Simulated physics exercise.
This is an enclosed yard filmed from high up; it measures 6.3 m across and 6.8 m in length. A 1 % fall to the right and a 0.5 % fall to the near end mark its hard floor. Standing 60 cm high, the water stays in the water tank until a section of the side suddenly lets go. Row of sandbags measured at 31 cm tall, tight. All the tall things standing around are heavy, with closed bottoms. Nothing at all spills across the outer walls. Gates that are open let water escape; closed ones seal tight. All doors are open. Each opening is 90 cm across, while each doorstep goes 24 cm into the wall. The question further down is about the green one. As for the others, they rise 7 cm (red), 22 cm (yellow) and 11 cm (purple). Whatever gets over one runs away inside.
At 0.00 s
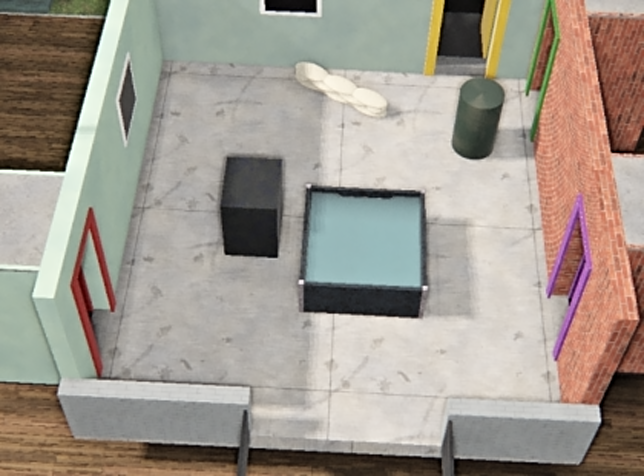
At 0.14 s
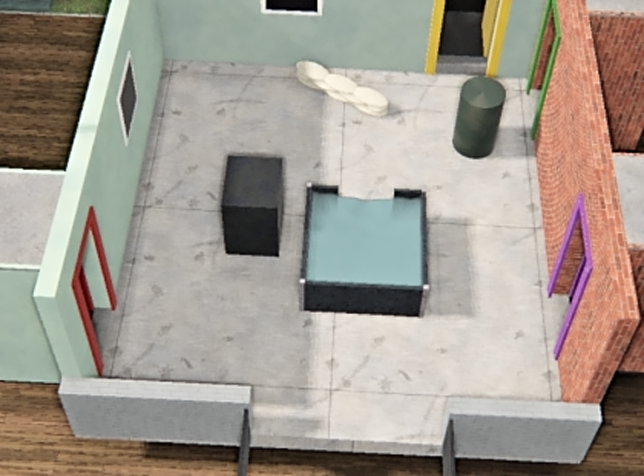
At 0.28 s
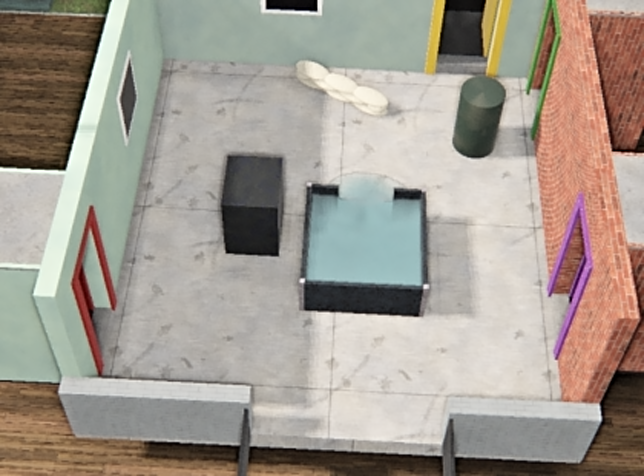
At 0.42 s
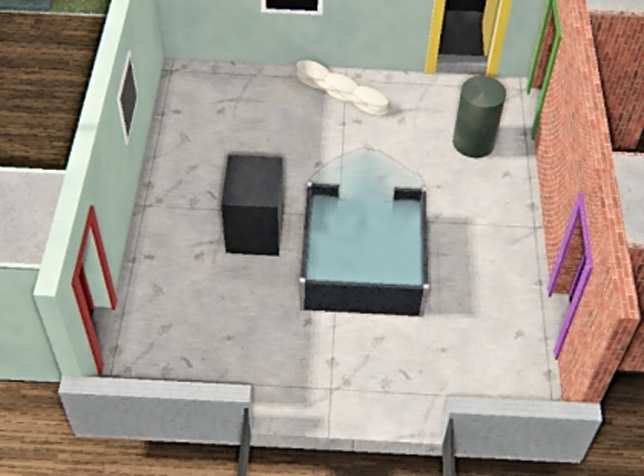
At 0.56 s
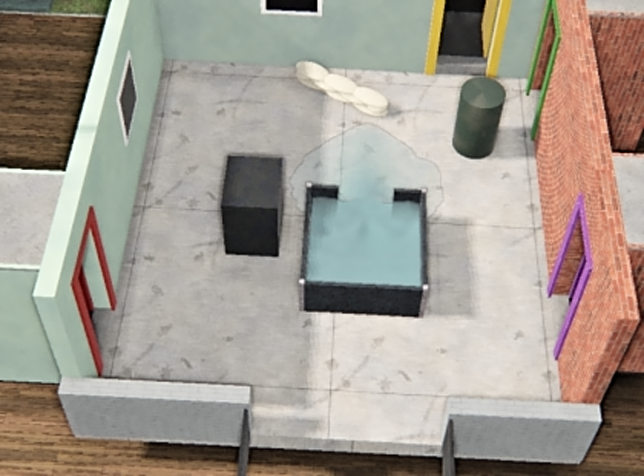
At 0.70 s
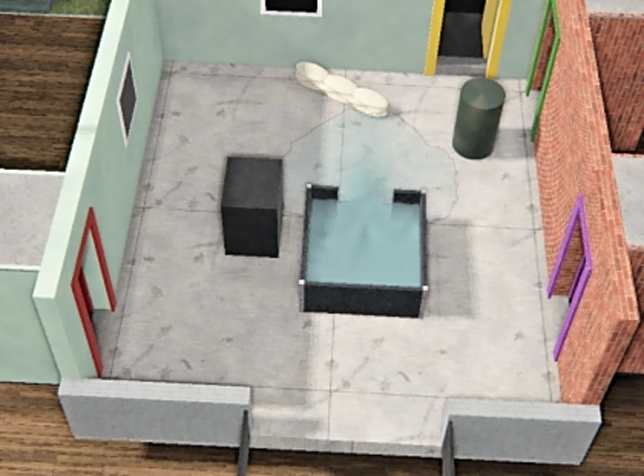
The clip opens on a walled yard seen from above, with still, blue-green water filling a dark square tank beside a dark box. A gap appears in the tank's far side, and water pours through it, spreading across the pale floor in a thin, widening, rounded sheet toward the back wall.
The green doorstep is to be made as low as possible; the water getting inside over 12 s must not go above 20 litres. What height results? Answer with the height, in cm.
It would have to be roughly 11 cm high.
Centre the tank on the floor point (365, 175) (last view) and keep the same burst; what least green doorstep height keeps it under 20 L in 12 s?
Then about 15 centimetres at the least.
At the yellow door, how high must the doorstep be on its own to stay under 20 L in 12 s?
Yellow: 16 cm.
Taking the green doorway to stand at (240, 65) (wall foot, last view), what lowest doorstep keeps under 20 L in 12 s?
Close to 9.5 cm at the least.
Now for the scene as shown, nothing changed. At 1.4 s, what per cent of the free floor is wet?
Close to 20 per cent is wet.
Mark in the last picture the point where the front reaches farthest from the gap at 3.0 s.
Lab note: Front tip approx. at (164, 65).
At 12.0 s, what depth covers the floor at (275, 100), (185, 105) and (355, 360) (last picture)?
First spot about 4 cm, second about 2 cm, third about 4 cm.
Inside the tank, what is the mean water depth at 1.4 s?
The mean depth is about 41 cm.
After 1.4 s water covers 20 % of the floor, deepest (34 cm) near (368, 214); it has not reached the green door.
After 3.0 s water covers 30 % of the floor, deepest (26 cm) near (174, 65); 13 cm at the green door, 0 litres in over its 15 cm doorstep.
After 12.0 s water covers 90 % of the floor, deepest (8 cm) near (539, 434); 8 cm at the green door, 4 litres in over its 15 cm doorstep.
At the green door as built, the water arrived by 2.4 s and peaked near 13 cm at 3.4 s.
With a doorstep of 10 cm, 31 litres would have come in within the 12 s; with 13.5 cm, 7 litres. So under 20 litres takes about 11 cm.
